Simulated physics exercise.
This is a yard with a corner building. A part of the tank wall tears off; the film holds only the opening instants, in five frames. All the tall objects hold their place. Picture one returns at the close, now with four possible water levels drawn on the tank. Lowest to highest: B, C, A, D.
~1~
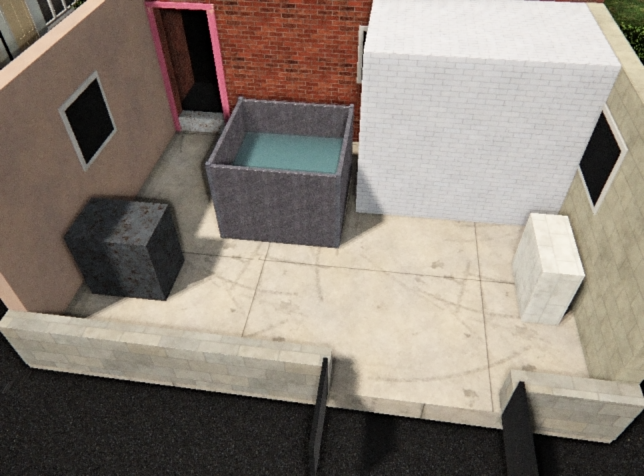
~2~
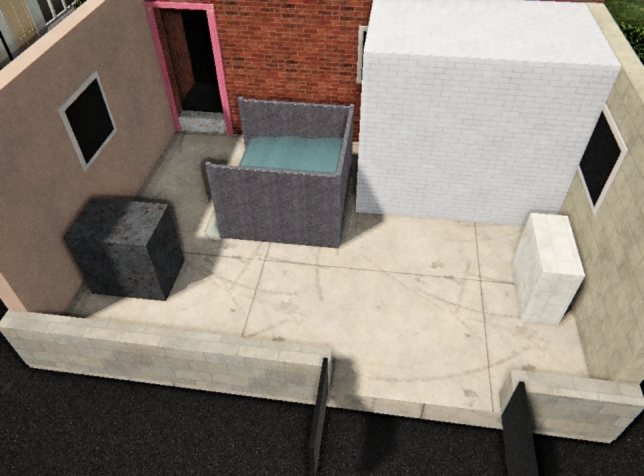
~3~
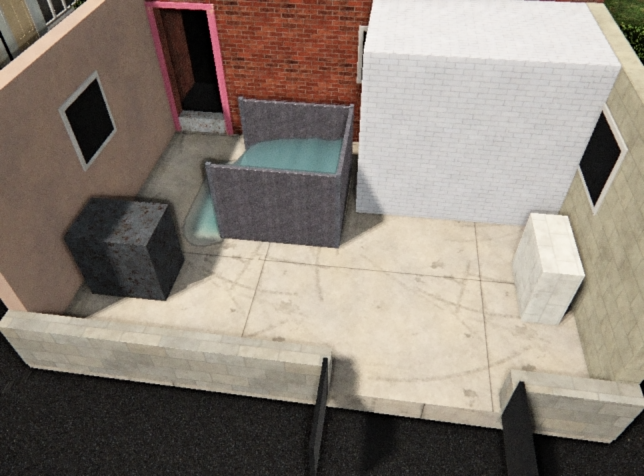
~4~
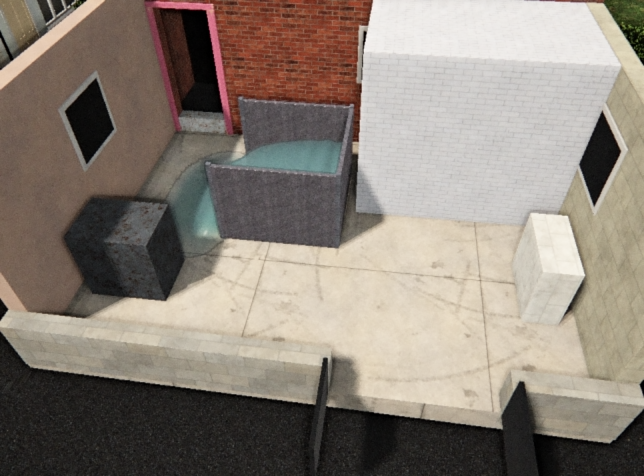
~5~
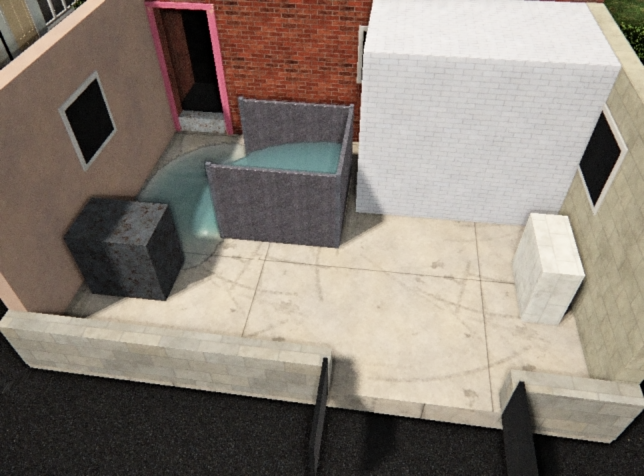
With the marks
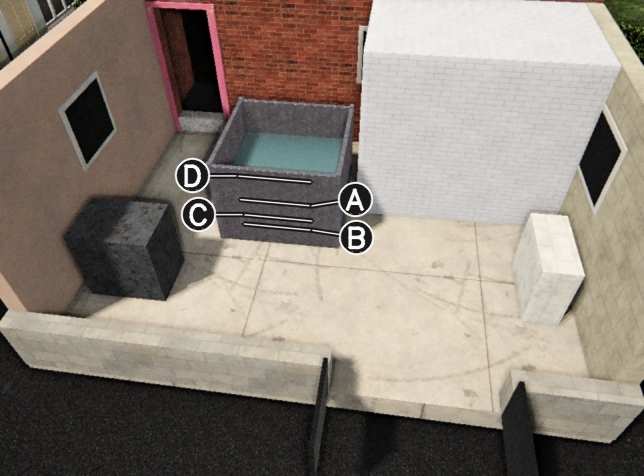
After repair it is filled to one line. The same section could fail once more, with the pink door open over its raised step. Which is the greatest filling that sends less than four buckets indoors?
I would pick line C.
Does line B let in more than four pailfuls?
No, not at all.
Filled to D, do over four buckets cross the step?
Yes, it does.
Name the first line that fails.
Here it is line A.
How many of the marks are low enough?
Two of them.
On the marked copy, A at (275, 202); B at (277, 227); C at (277, 217); D at (273, 178); from the bottom up B, C, A, D.
With A, about 11 bucketfuls get in.
With B, nothing gets over.
With C, a bucket or two gets in.
With D, dozens of bucketfuls pour in.
